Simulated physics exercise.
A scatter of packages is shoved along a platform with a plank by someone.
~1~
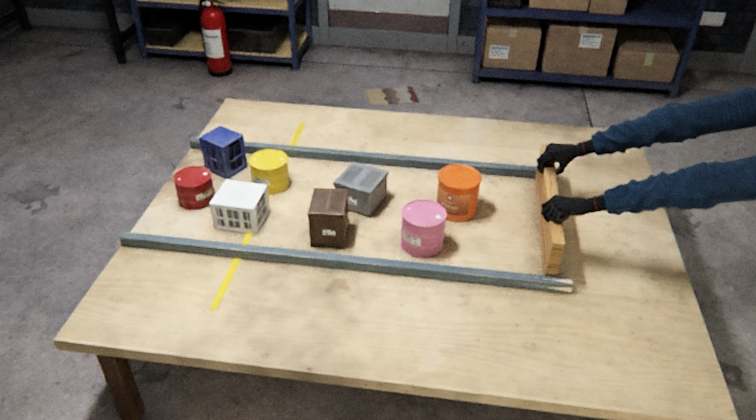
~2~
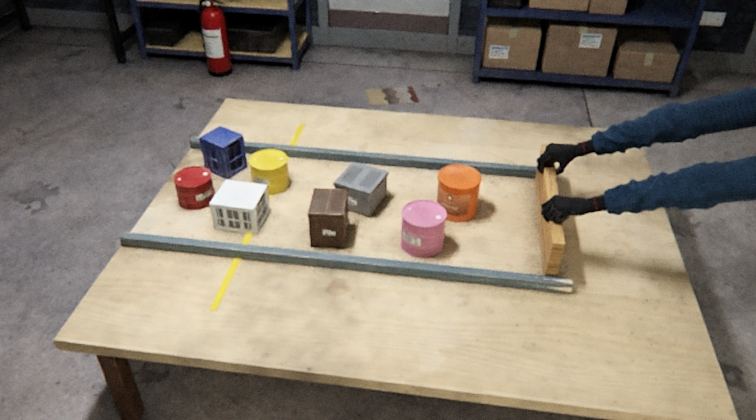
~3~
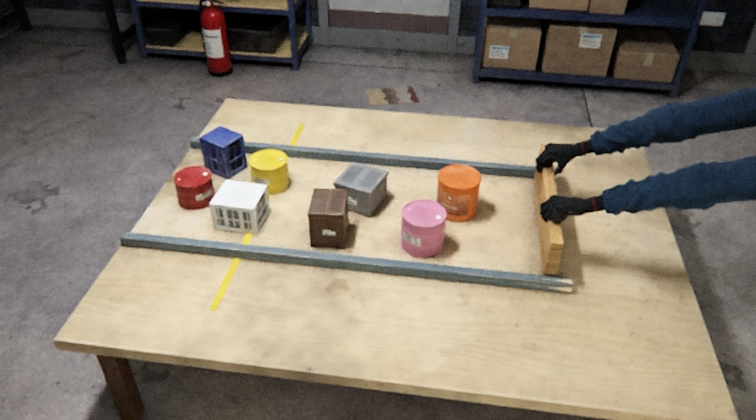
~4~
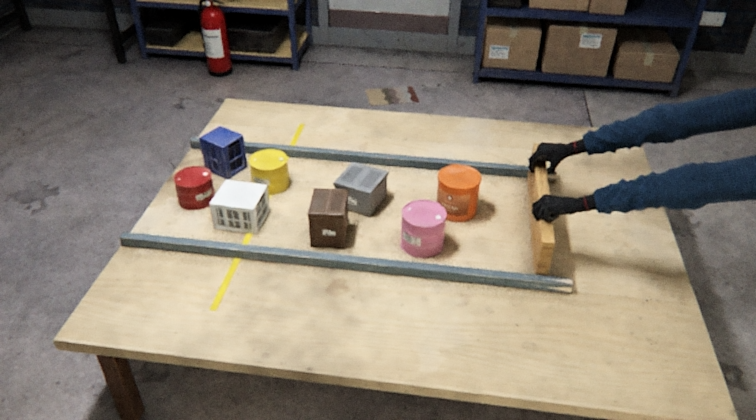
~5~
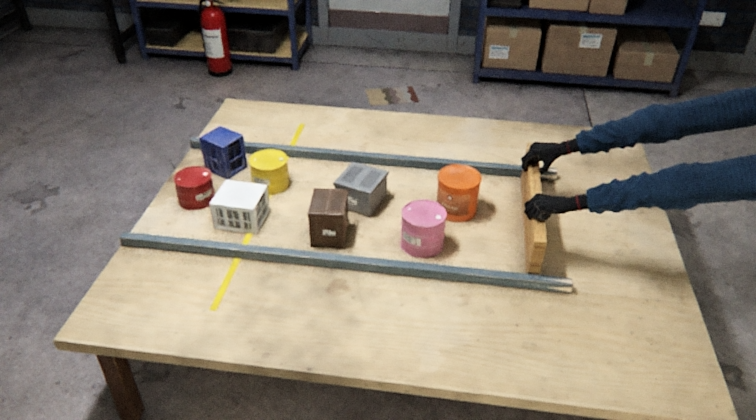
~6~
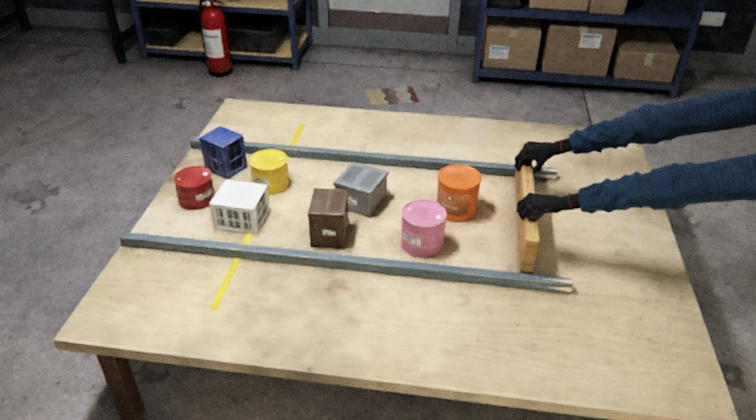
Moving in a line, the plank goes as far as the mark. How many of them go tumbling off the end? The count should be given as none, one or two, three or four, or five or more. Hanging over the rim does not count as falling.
Final count: One or two.
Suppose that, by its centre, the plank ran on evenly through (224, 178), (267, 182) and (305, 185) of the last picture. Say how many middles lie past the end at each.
Counts: 4, 2, 0.
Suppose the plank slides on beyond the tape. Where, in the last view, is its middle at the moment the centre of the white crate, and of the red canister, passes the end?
White crate: (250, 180); red canister: (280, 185).
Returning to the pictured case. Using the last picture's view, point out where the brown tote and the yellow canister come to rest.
The brown tote comes to rest at (192, 206), and the yellow canister comes to rest at (184, 161).
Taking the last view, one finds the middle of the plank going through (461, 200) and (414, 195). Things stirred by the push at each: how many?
Tally at point one: 1; at point two: 3.
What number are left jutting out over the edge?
I make it 2.
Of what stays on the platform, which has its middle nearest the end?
Answer: The yellow canister.
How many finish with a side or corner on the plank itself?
The number is 2.
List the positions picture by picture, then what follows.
In the first frame, red canister (195, 188); blue crate (224, 152); white crate (241, 207); plank (548, 208); tape (266, 200).
In the second frame, blue crate (224, 153); plank (548, 208).
In the third frame, white crate (241, 207); grey tote (361, 189).
In the fourth frame, red canister (195, 188); brown tote (329, 218).
In the fifth frame, blue crate (224, 153); orange pail (458, 193).
In the sixth frame, red canister (195, 188); blue crate (224, 153); white crate (241, 207); plank (525, 206); tape (266, 200).
Early on, none off yet; red canister at rest near (195, 188); blue crate at rest near (224, 153); white crate at rest near (241, 207).
Finally, the number that fall off is one or two; lost, blue crate and red canister.
